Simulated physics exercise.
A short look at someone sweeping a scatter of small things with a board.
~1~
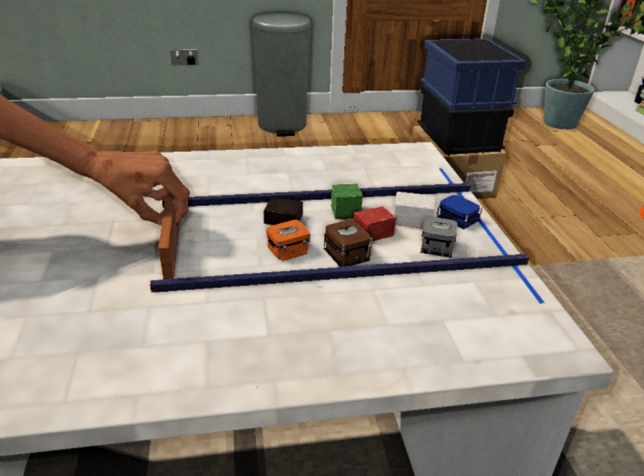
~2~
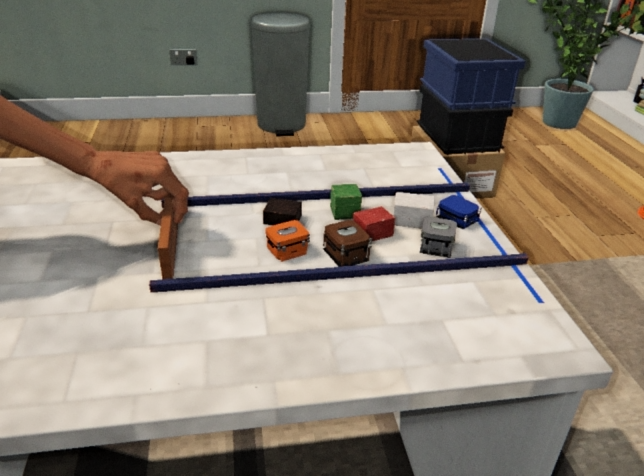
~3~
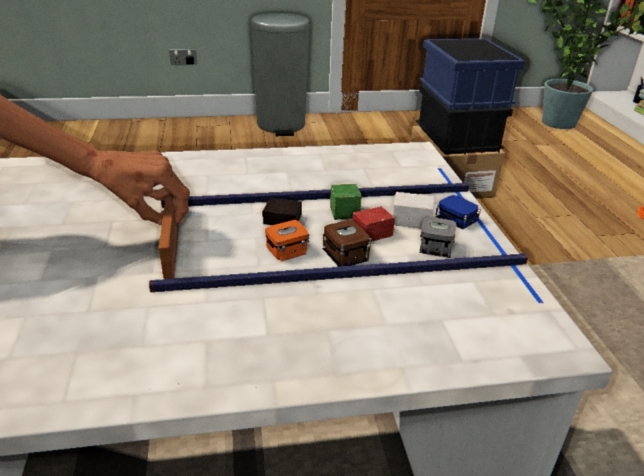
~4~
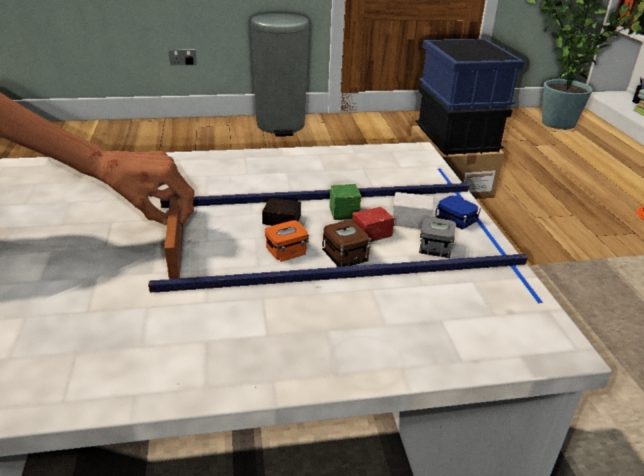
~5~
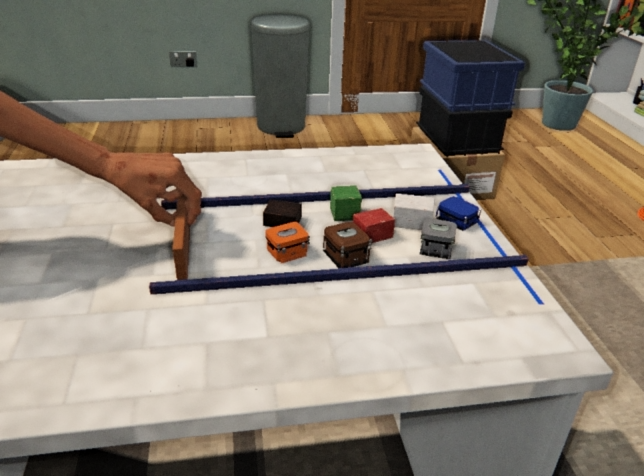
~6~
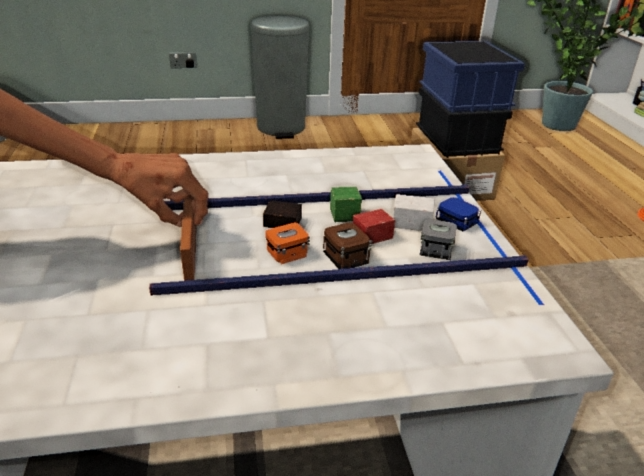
Hand sliding a small wooden board slightly right between two dark rails on a pale tabletop, the scattered coloured cases and blocks staying still.
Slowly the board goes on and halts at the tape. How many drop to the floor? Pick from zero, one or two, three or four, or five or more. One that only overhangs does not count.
As it turns out, the number that fall off is five or more.
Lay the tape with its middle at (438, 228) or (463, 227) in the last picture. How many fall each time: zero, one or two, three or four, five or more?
One after another: Either one or two; at least five.
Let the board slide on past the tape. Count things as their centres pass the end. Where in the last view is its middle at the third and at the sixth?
First at (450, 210), next at (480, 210).
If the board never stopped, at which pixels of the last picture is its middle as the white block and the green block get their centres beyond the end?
At (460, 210) for the white block; at (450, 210) for the green block.
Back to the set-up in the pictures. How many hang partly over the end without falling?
That would be 2.
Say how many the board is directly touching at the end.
2 of them.
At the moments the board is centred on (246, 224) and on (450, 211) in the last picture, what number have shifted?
By then 0, and 8.
Soon after, none off yet; blue case at rest near (458, 214); grey case at rest near (438, 239); white block at rest near (413, 213).
Then, none off yet; blue case at rest near (460, 214); grey case moved about its own width near (457, 236); white block moved a little near (431, 214).
Further on, one off so far; blue case tipped a little near (497, 212); grey case on its side near (528, 286); white block moved well along near (476, 214).
At rest, the number that fall off is five or more; fallen, black block, brown case, green block, white block, grey case and blue case.
